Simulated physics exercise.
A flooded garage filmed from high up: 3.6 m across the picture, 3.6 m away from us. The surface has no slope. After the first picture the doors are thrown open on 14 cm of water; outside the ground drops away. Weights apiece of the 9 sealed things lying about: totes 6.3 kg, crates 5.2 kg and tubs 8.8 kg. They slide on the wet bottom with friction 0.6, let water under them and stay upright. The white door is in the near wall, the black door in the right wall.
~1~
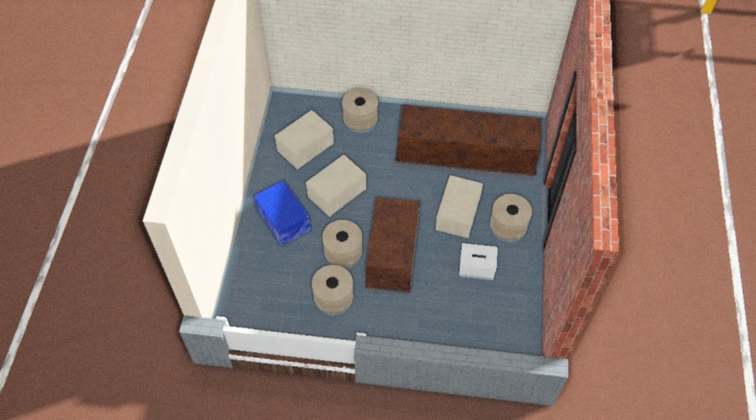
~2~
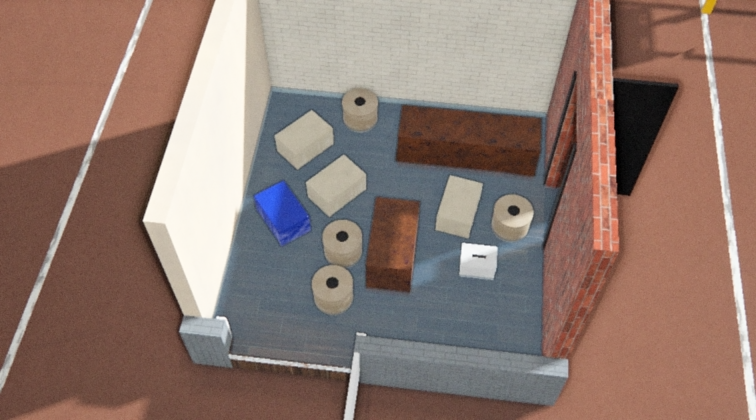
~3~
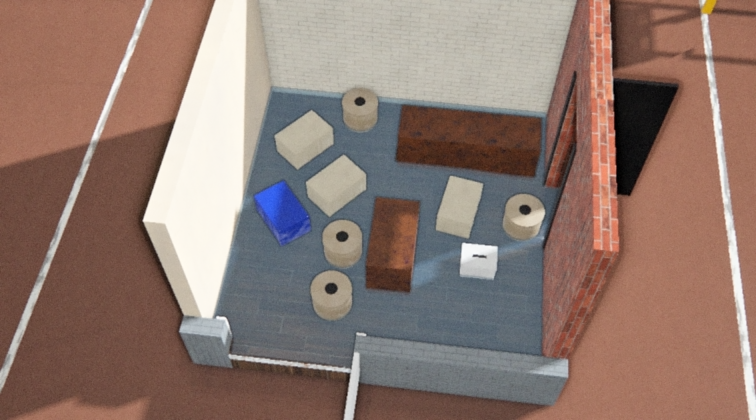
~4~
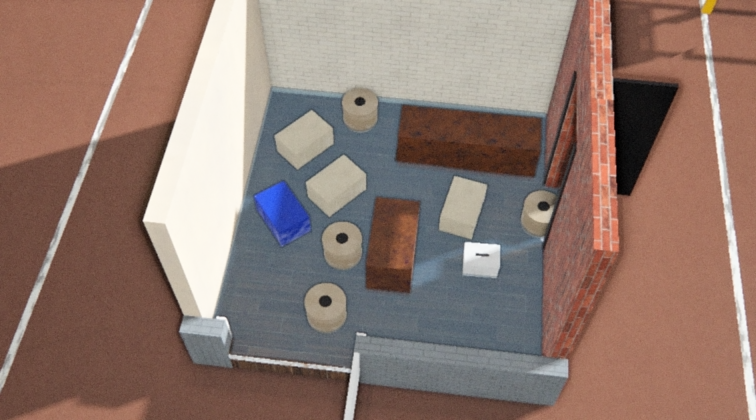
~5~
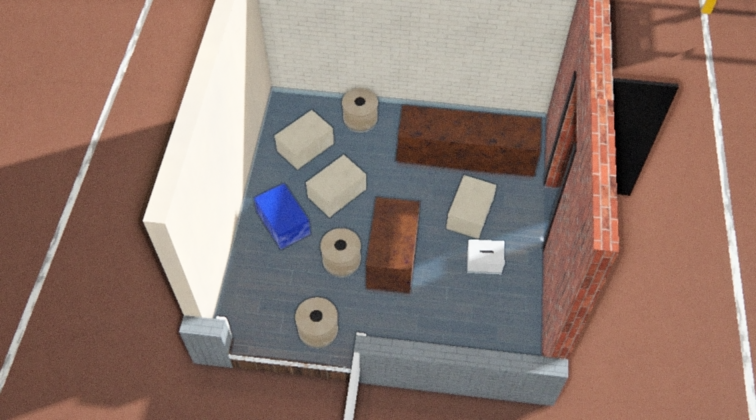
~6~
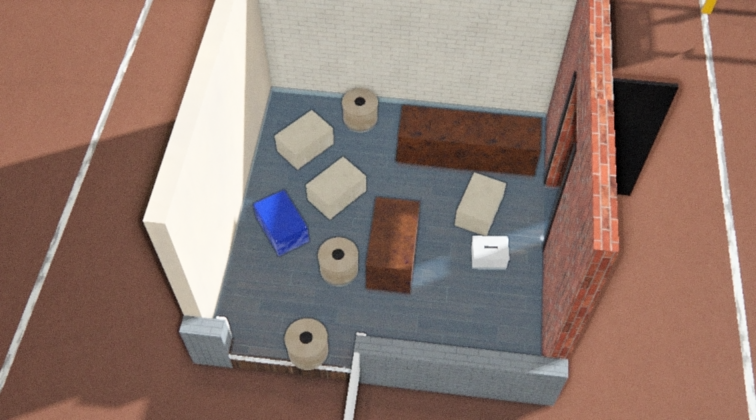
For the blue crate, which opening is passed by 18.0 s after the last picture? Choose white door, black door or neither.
Blue crate: White door.
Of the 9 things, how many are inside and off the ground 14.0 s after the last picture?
At that moment 0.
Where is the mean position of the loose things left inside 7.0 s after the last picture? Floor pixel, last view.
Near (330, 222).
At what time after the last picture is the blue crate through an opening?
At about 4.0 s.
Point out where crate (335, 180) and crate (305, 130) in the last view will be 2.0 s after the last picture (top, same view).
Around (335, 216) and (304, 159).
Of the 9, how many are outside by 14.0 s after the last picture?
I count 8.
Then, 2.0 s after the last picture the blue crate is near (268, 265), 0.8 m from its start, afloat; 2 of 9 are out; 7 afloat.
Then, 7.0 s after the last picture the blue crate has gone out by the white door; 7 of 9 are out; 2 afloat.
Then, 14.0 s after the last picture the blue crate has gone out by the white door; 8 of 9 are out; 0 afloat.
Then, 18.0 s after the last picture the blue crate has gone out by the white door; 8 of 9 are out; 0 afloat.
